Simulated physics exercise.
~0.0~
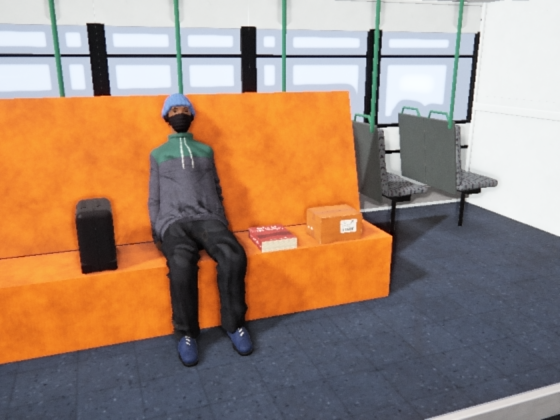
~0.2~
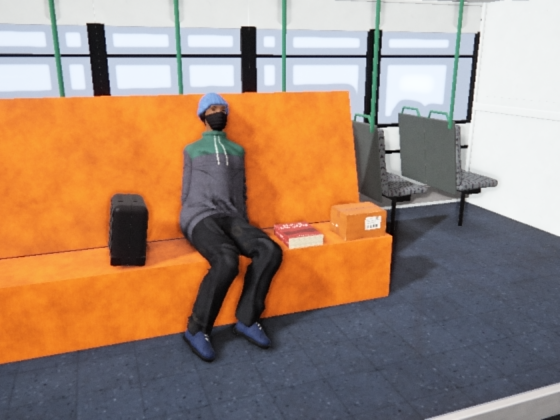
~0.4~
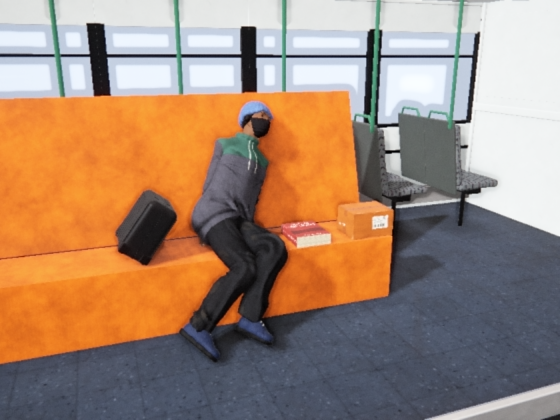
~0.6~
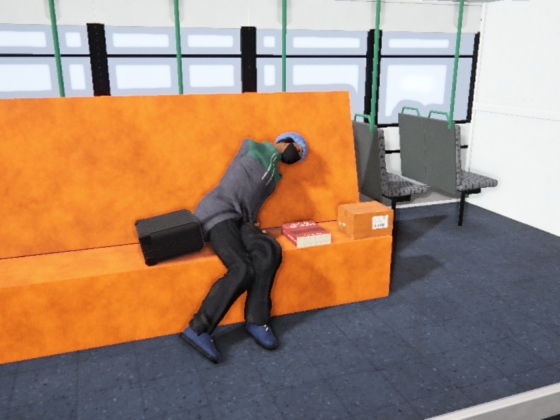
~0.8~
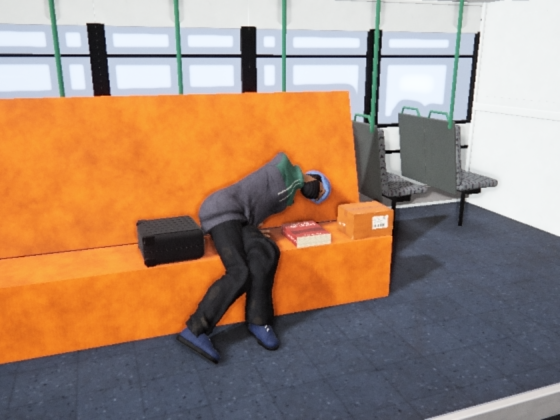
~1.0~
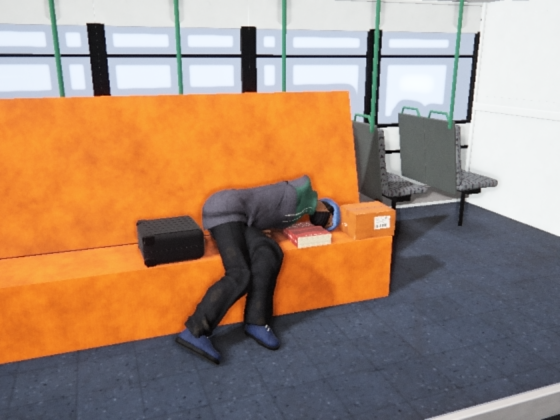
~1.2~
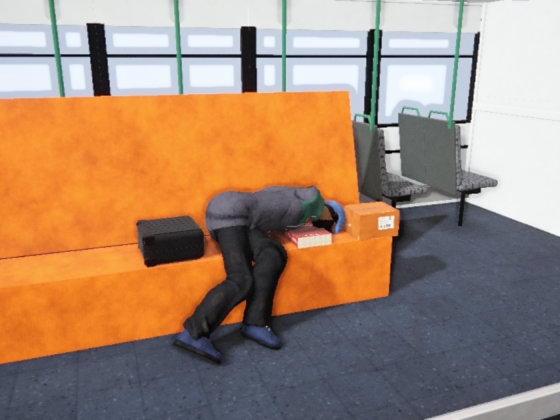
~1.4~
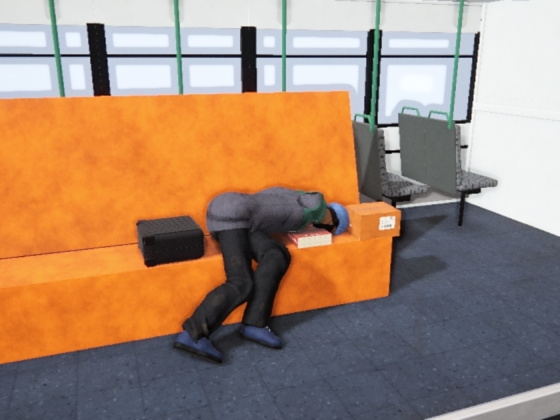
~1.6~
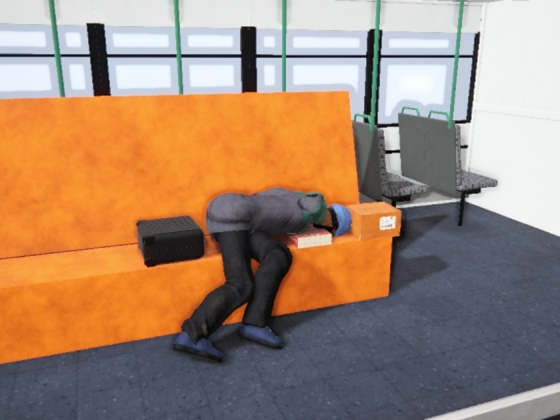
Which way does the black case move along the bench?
The black case moves to the right along the bench, toward the commuter.
